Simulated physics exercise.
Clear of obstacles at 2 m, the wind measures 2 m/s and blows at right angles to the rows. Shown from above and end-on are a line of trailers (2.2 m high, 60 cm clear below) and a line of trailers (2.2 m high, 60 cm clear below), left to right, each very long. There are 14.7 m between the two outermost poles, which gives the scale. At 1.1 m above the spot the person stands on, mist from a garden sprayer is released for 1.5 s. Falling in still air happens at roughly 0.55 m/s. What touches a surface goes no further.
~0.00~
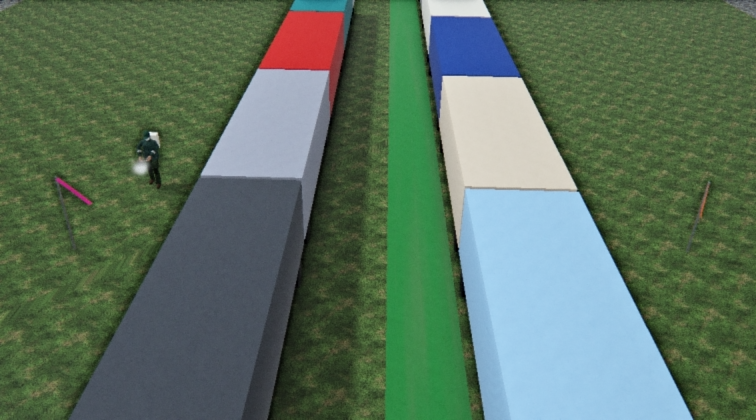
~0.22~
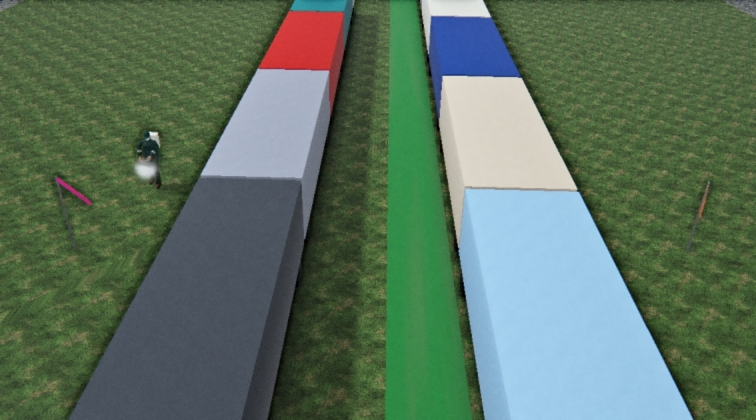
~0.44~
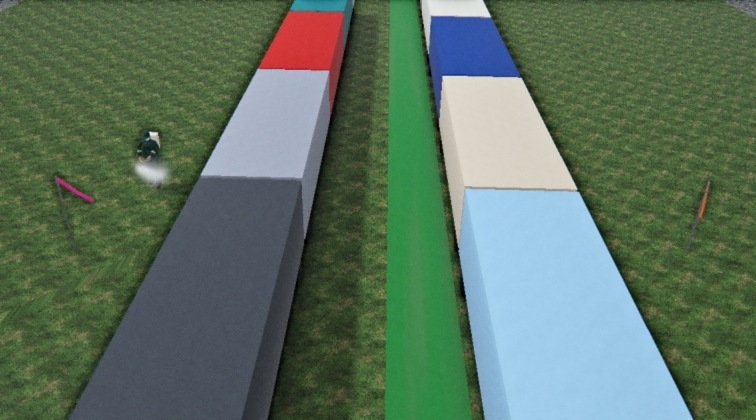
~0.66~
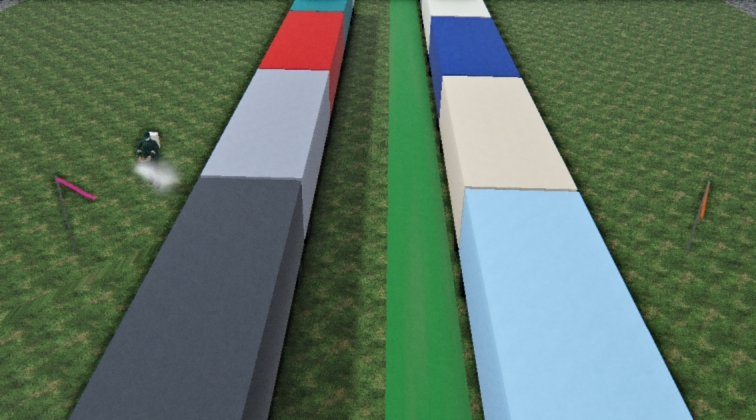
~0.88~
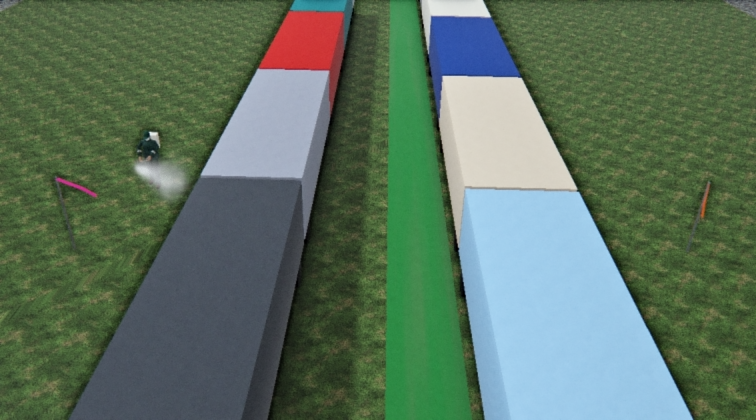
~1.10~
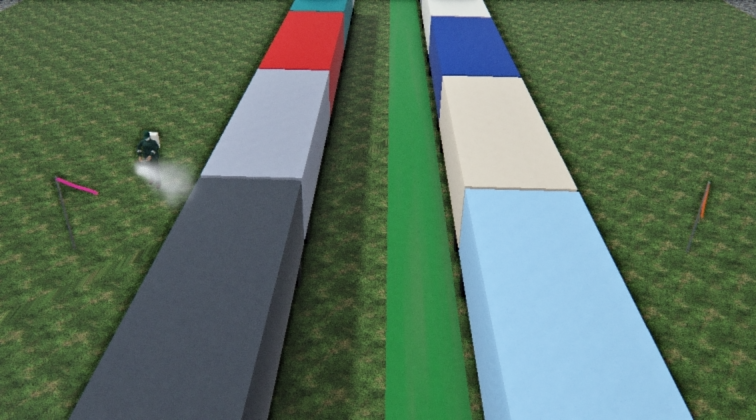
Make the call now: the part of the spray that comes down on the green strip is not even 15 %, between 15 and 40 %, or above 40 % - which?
My call is under 15 %.
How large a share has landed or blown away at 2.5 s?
35 per cent.
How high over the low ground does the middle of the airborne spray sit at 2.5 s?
Middle height: Approx. 0.4 m.
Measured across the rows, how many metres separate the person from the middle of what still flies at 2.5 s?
The distance is close to 1.5 m.
After 2.5 s, 0 % lies on the green strip; 35 % has touched down or left; the middle of what still flies is 0.4 m above the low ground, near (192, 191).
After 4.0 s, 0 % lies on the green strip; 92 % has touched down or left.
After 8.0 s, 0 % lies on the green strip; 100 % has touched down or left.
After 20.0 s, 0 % lies on the green strip; 100 % has touched down or left.
After 45.0 s, 0 % lies on the green strip; 100 % has touched down or left.
